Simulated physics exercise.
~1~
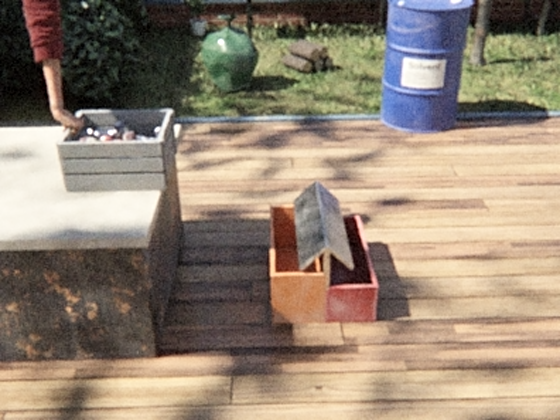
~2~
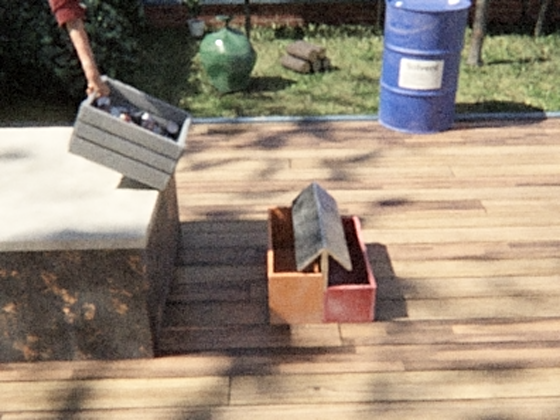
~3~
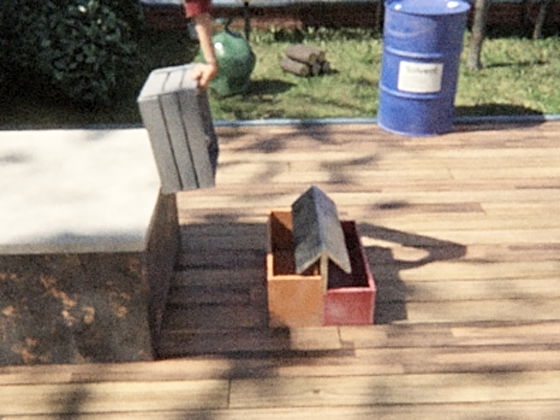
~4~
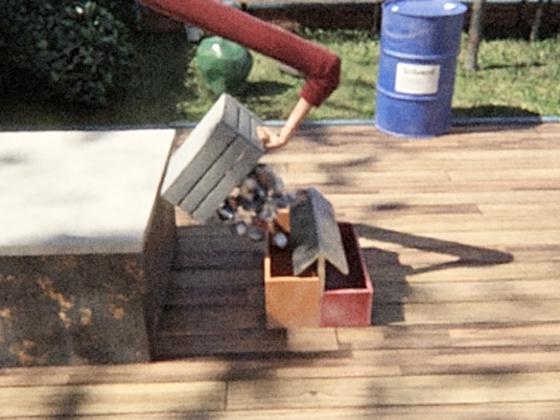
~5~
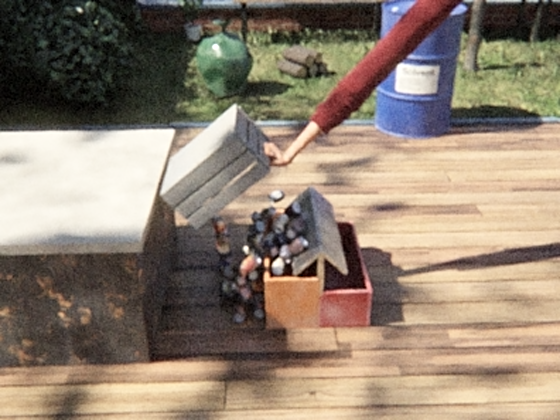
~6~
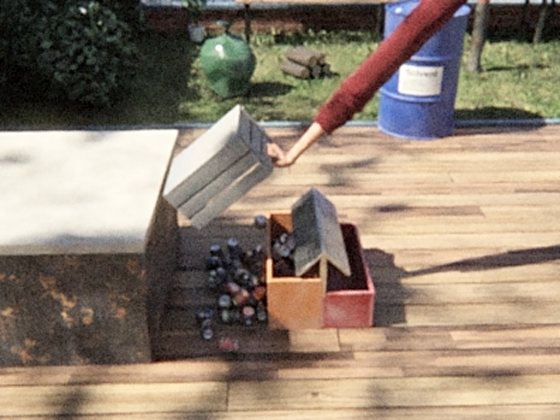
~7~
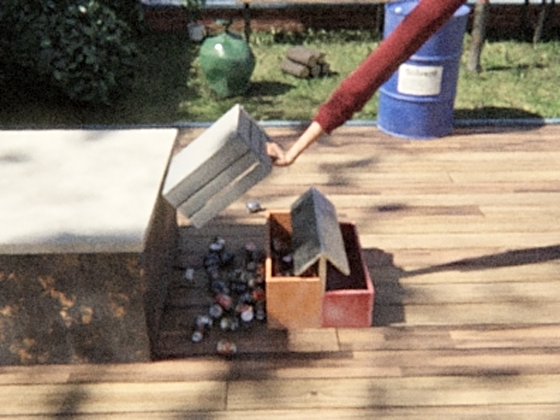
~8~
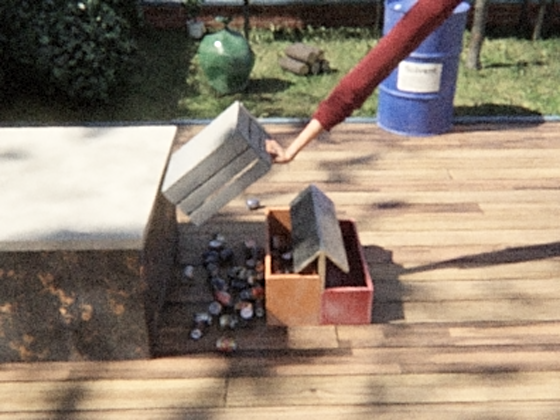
A grey crate tips, spilling small cans into the orange tote and onto the deck.
